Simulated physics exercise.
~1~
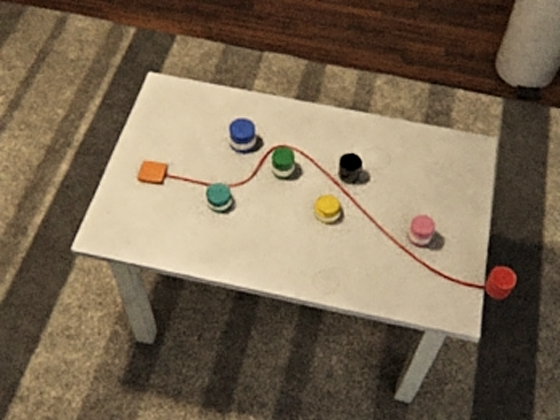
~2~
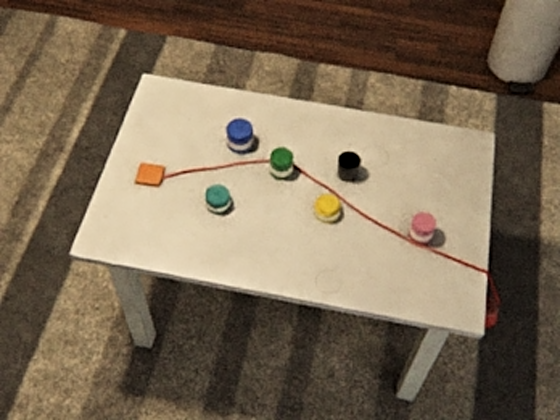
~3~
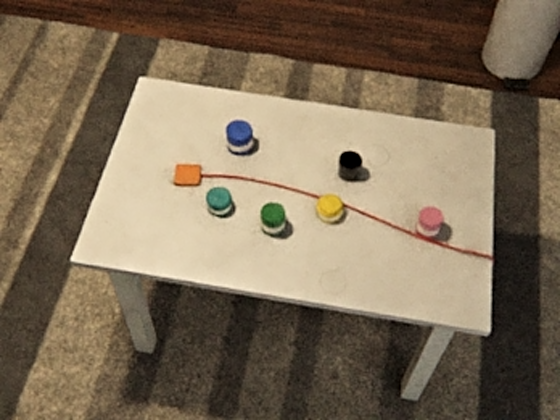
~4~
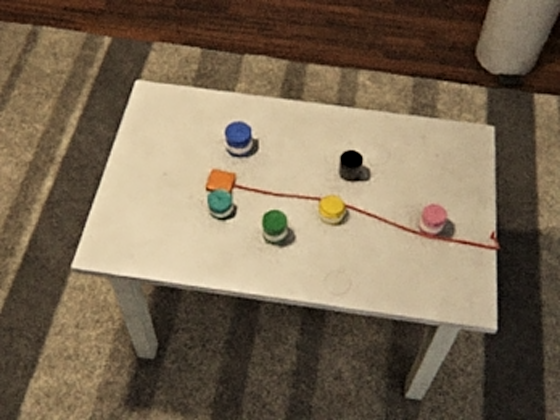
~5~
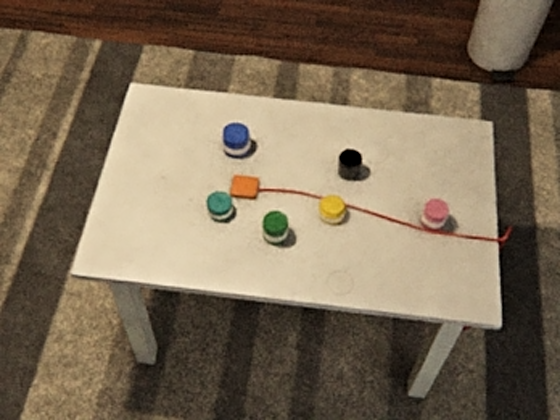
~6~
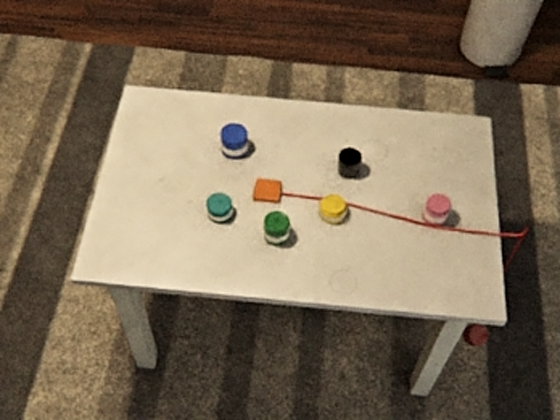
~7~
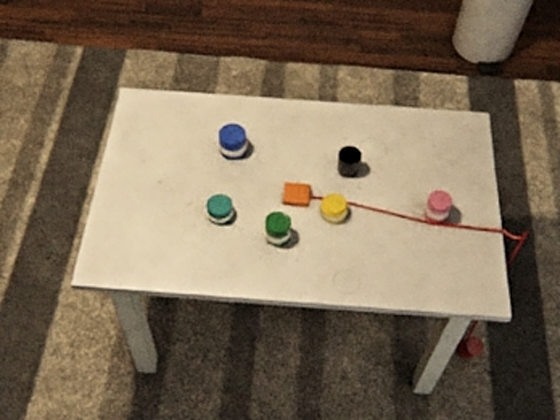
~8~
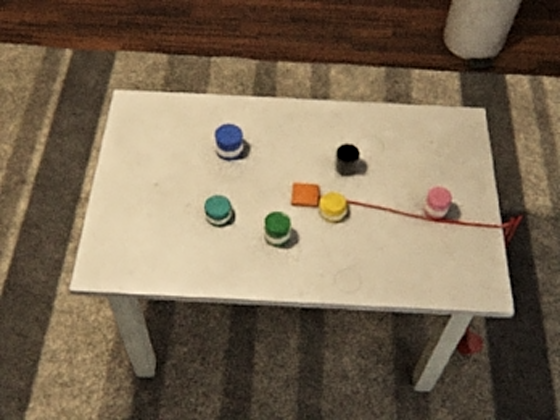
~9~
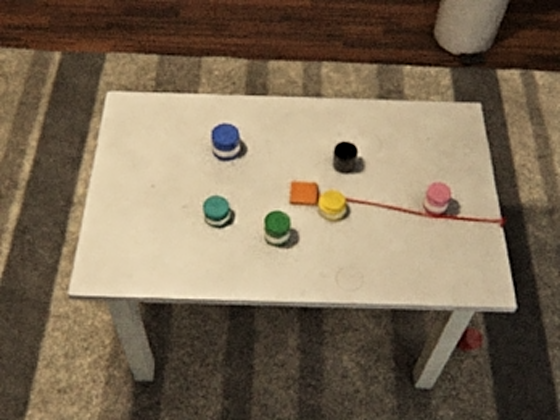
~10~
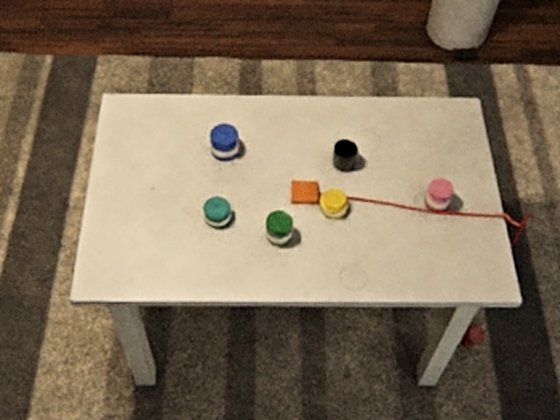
The footage shows a red cord running from an orange block across a white table among colored pots to a red object, which drops off the right edge, shifting the green pot downward and dragging the block rightward until it rests beside the yellow pot, the cord still trailing over the edge.
